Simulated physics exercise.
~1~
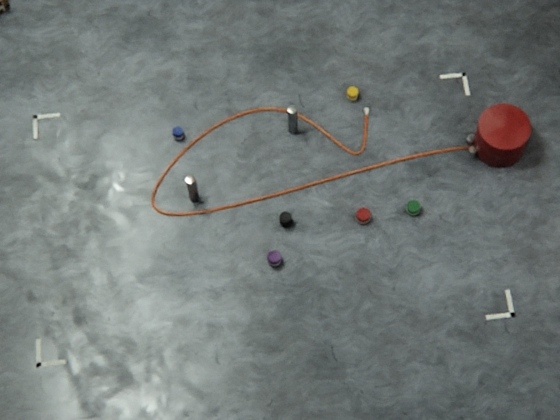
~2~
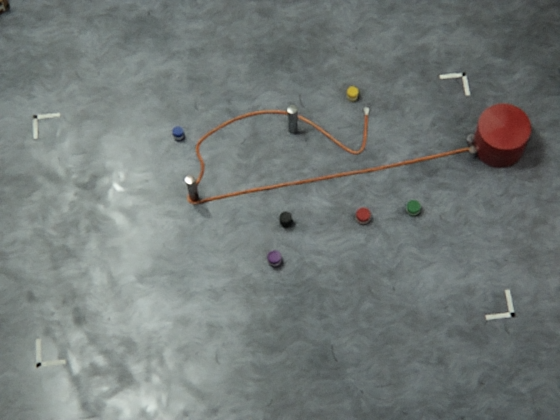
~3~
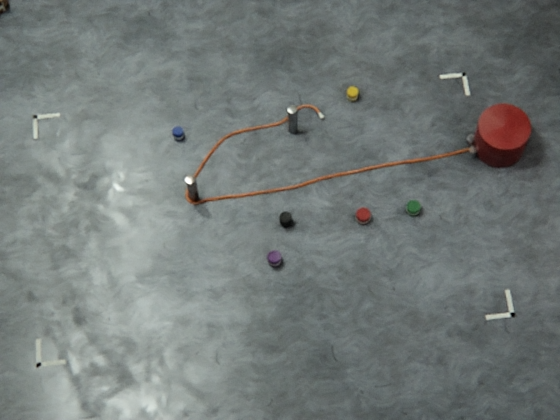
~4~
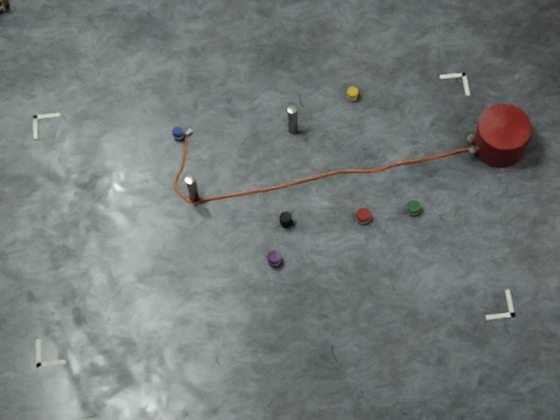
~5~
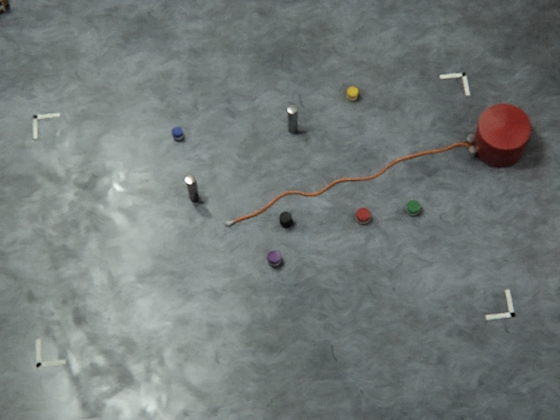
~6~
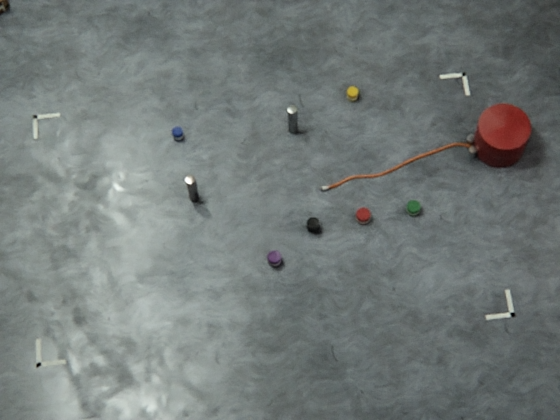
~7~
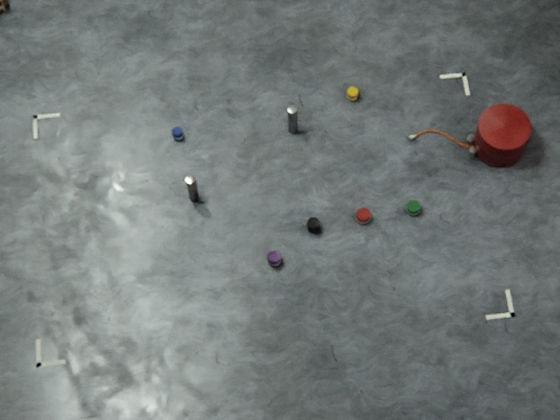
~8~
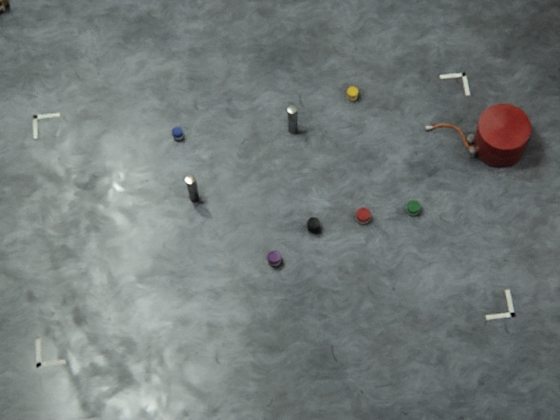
At first, a long orange cord runs from a round red machine at the right, looping loosely around two upright steel posts on a grey floor scattered with six small coloured canisters and tubs. The cord draws in toward the machine, tightening against the left post while its free end slides back past the upper post. The end then swings round the left post and comes free. As the shortening cord trails rightward, the black tub shifts a little to the right. Finally only a short curved piece sticks out beside the machine, with the other small objects still in place.
